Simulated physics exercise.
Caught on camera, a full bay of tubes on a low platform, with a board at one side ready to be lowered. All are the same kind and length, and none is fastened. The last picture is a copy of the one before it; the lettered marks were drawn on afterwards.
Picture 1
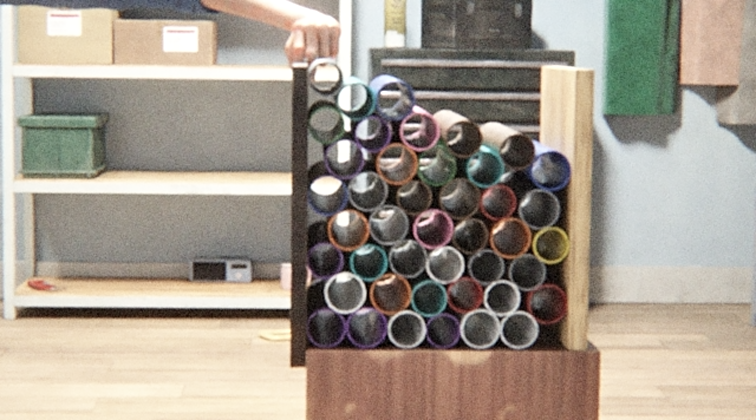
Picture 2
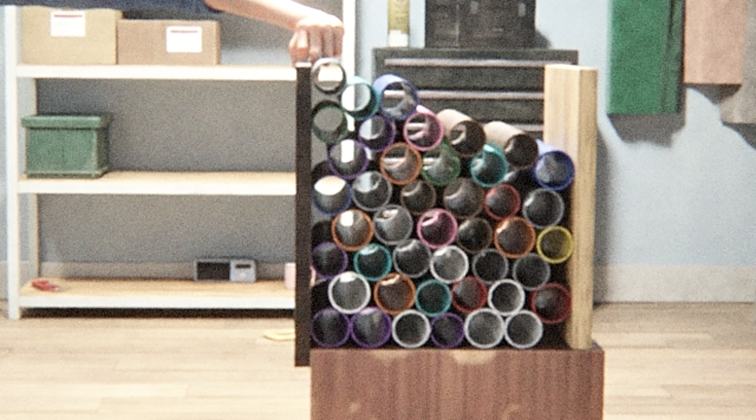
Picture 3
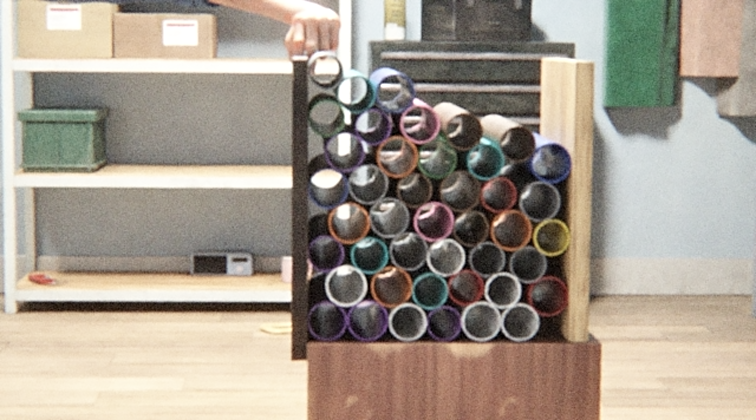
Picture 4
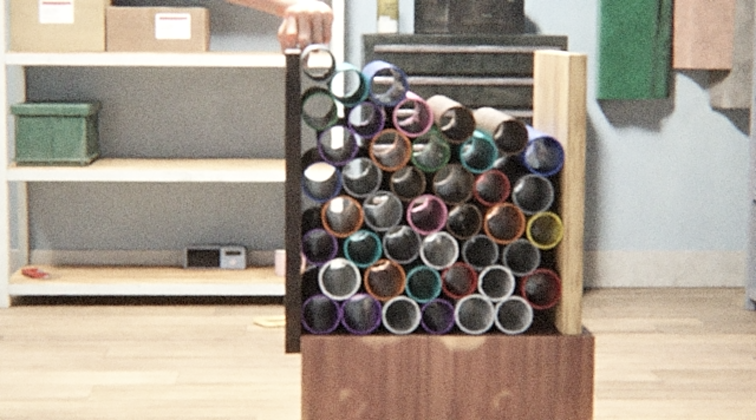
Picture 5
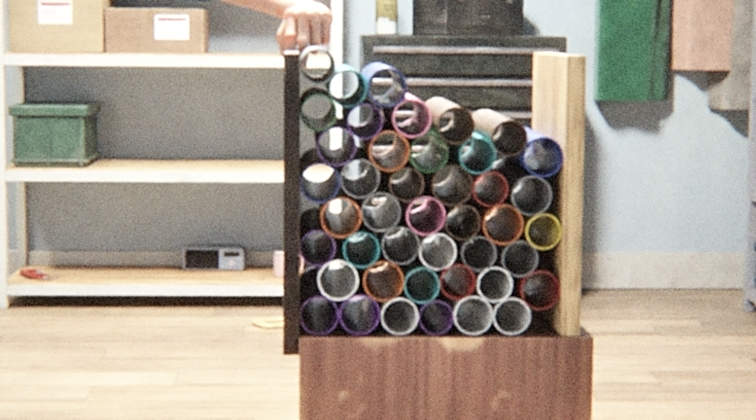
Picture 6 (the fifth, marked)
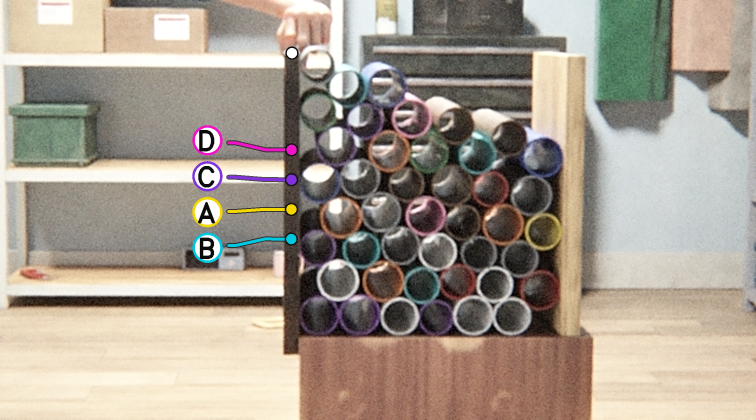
To begin with, a stack of dark tubes with coloured rims fills a bay on a low wooden platform, a hand gripping the top of the dark board at its left. The view shifts slightly, but the hand stays on the upright board and the tubes stay in place.
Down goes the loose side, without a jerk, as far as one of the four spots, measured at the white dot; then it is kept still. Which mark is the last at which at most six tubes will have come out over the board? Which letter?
Lower it to A and no more.
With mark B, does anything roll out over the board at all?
At B: Yes.
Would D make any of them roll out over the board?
Yes, at D.
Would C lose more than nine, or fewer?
It loses fewer than nine.
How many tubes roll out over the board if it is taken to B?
At B the number is seven.
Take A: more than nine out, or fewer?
Fewer than nine.
On the marked copy, A at (291, 209); B at (291, 239); C at (291, 180); D at (291, 150); the white dot at (292, 53).
With A. Early on, top of the board (300, 121).
Further on, top of the board (300, 197).
At the end, top of the board (300, 209), four out over the board.
As for the rest, B seven out over the board; C three out over the board; D three out over the board.
